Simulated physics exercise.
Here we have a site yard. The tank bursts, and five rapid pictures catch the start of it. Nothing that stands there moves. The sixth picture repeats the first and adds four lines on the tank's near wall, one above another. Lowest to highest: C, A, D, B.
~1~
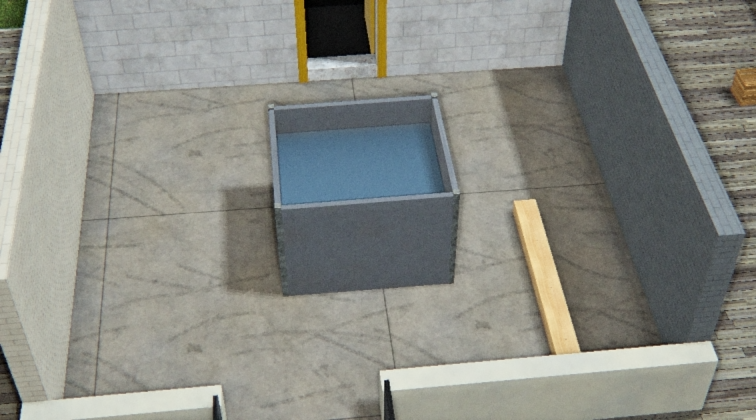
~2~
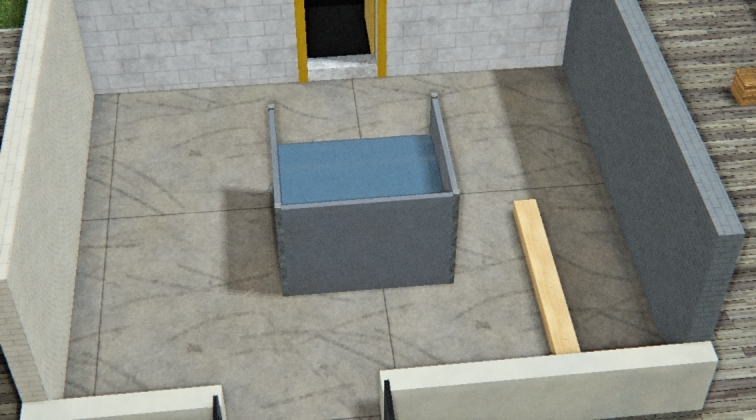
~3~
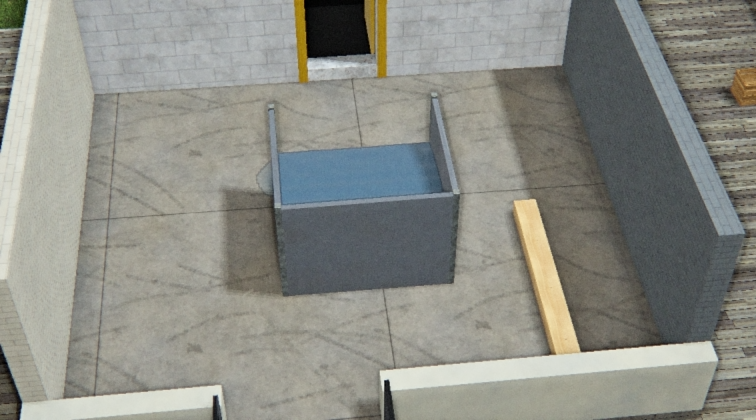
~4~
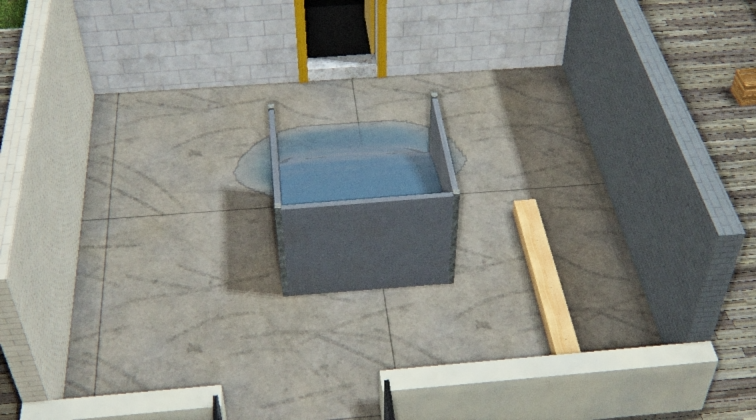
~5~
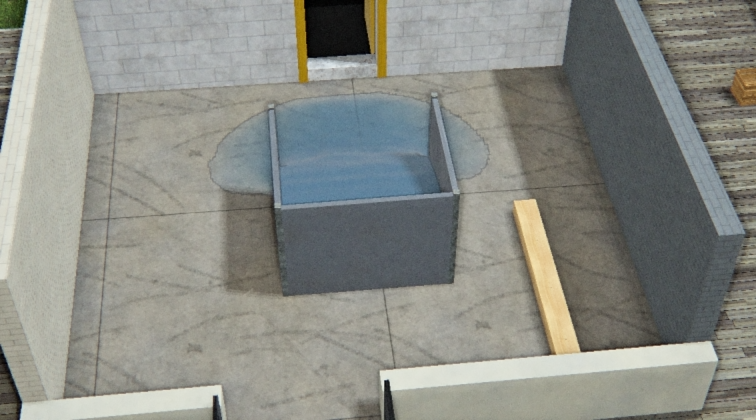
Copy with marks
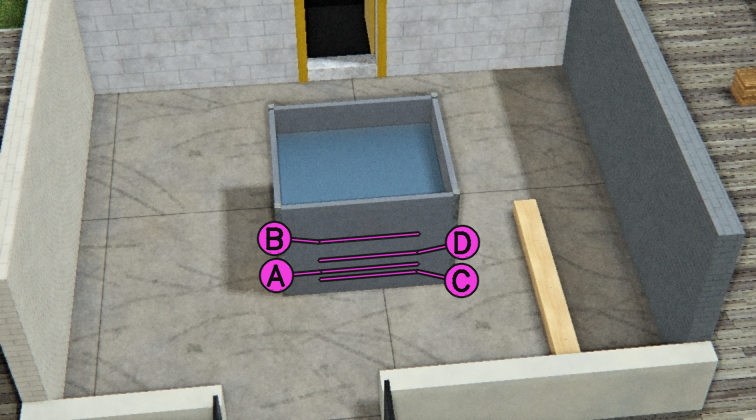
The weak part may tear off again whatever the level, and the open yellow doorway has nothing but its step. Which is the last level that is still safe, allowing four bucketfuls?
Line A.
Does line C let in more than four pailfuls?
No, that is safe.
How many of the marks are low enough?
Two of them.
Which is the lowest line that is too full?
Here it is line D.
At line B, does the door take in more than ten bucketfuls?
Yes, clearly.
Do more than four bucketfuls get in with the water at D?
Yes.
On the marked copy, A at (369, 267); B at (368, 237); C at (369, 275); D at (369, 256); from the bottom up C, A, D, B.
For line A, a bucket or two gets in.
For line B, dozens of bucketfuls pour in.
For line C, nothing gets over.
For line D, about 10 bucketfuls get in.
